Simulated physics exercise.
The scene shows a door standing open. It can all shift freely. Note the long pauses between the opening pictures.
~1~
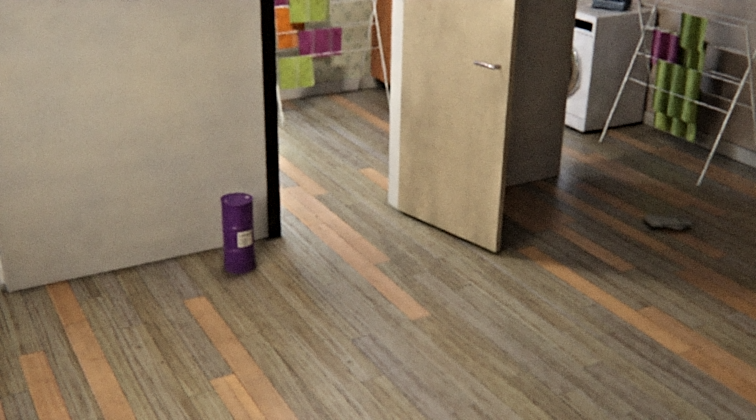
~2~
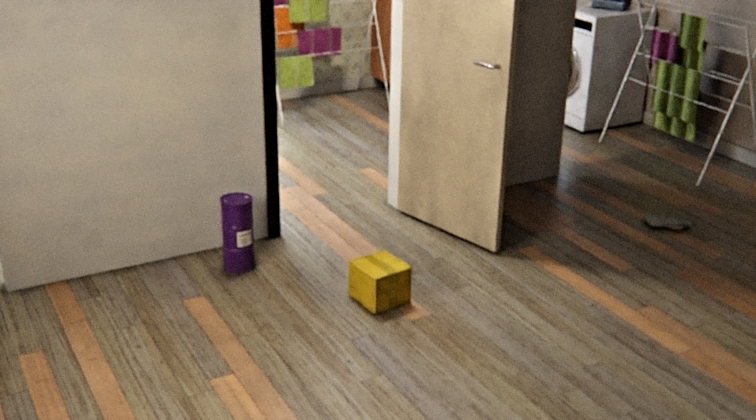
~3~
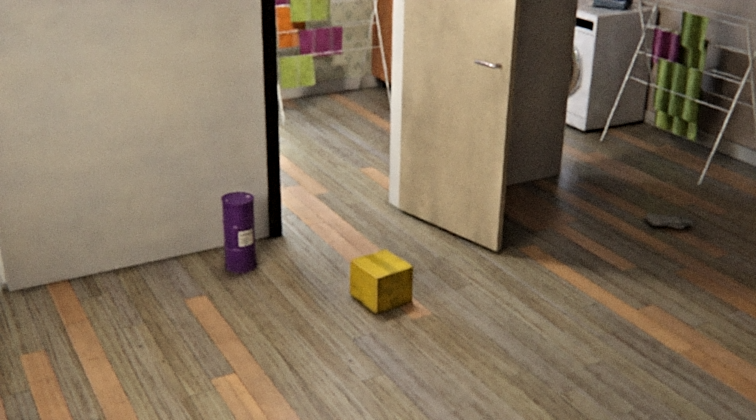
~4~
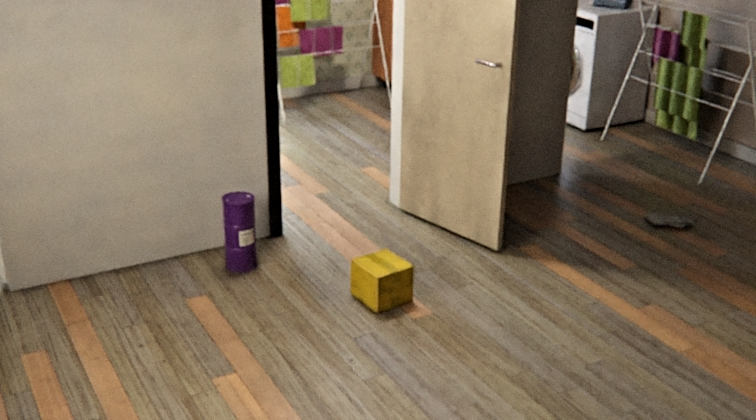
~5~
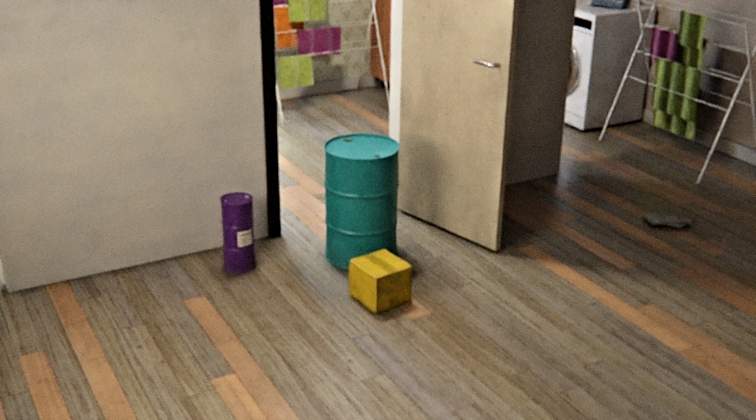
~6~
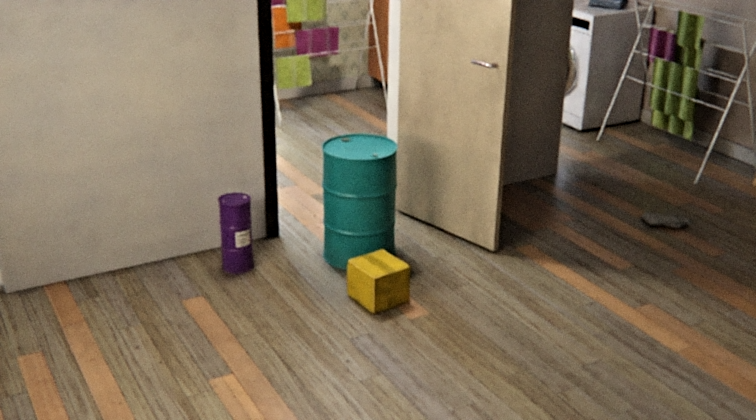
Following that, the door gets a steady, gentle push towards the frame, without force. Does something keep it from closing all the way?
What happens is the door falls short of the frame.
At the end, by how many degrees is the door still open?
The answer is roughly 60°.
Then, 0.40 s on from there, open by 95°.
Then, 0.60 s on from there, open by 85°.
Then, 0.80 s on from there, open by 73°.
Then, 1.00 s on from there, open by 60°.
In the end, open by 59°; all 3 unmoved. At the end, from the last picture's camera, turquoise drum near (356, 201).
